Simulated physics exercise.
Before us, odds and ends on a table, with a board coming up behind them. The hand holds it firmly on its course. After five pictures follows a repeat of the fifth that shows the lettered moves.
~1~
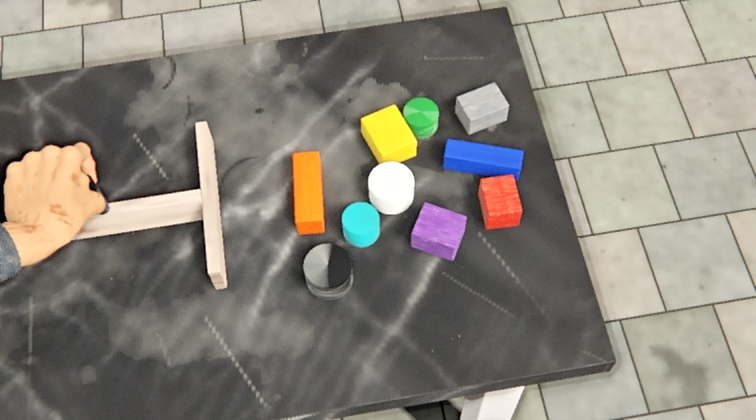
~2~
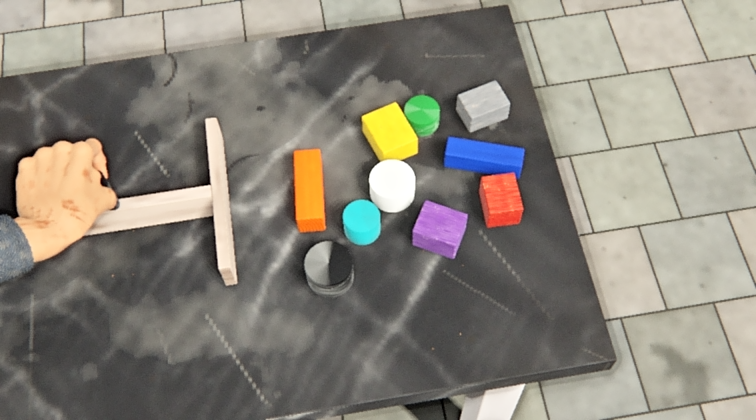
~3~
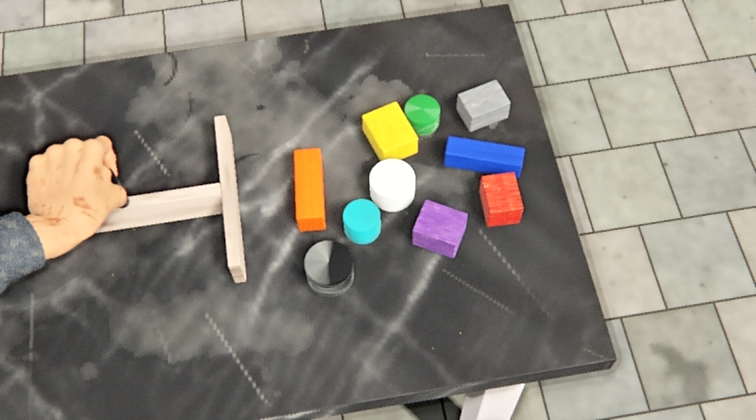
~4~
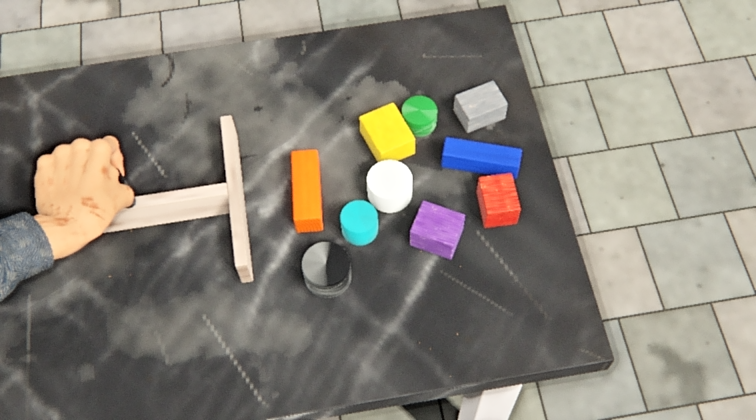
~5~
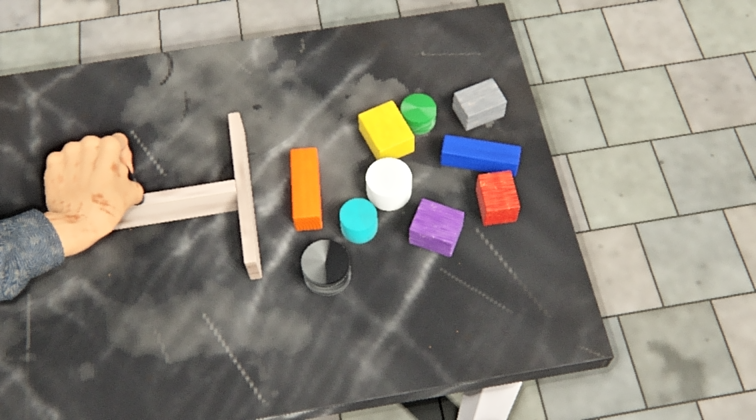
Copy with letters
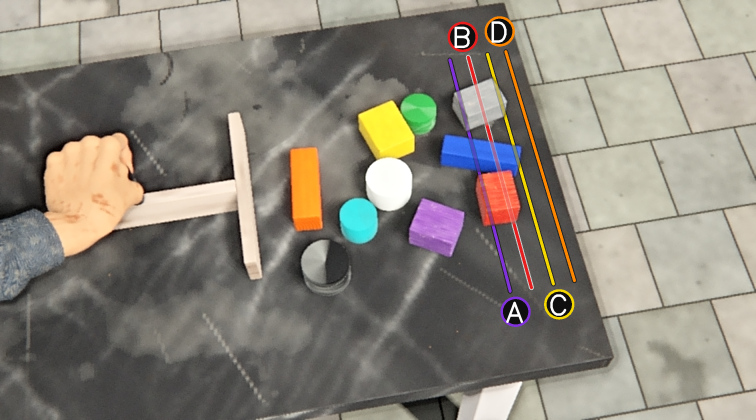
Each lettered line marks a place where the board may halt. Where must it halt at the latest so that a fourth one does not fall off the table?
No fourth one falls up to B.
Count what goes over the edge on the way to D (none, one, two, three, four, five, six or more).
By then, six or more.
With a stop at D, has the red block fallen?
Yes.
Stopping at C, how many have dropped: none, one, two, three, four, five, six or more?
By then, four.
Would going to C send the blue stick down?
By then, yes.
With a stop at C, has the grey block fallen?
By then, yes.
On the marked copy, A at (478, 167); B at (498, 164); C at (518, 161); D at (538, 158).
Taking B. A third of the way, board (335, 169); black tin (369, 275); turquoise tin (387, 225).
Two thirds of the way, board (427, 155); grey block (497, 98); red block (518, 206).
When it is over, board (496, 144); grey block over the edge; blue stick over the edge; two fallen.
As for the rest, A is within the limit but short; C drops four; D drops seven.
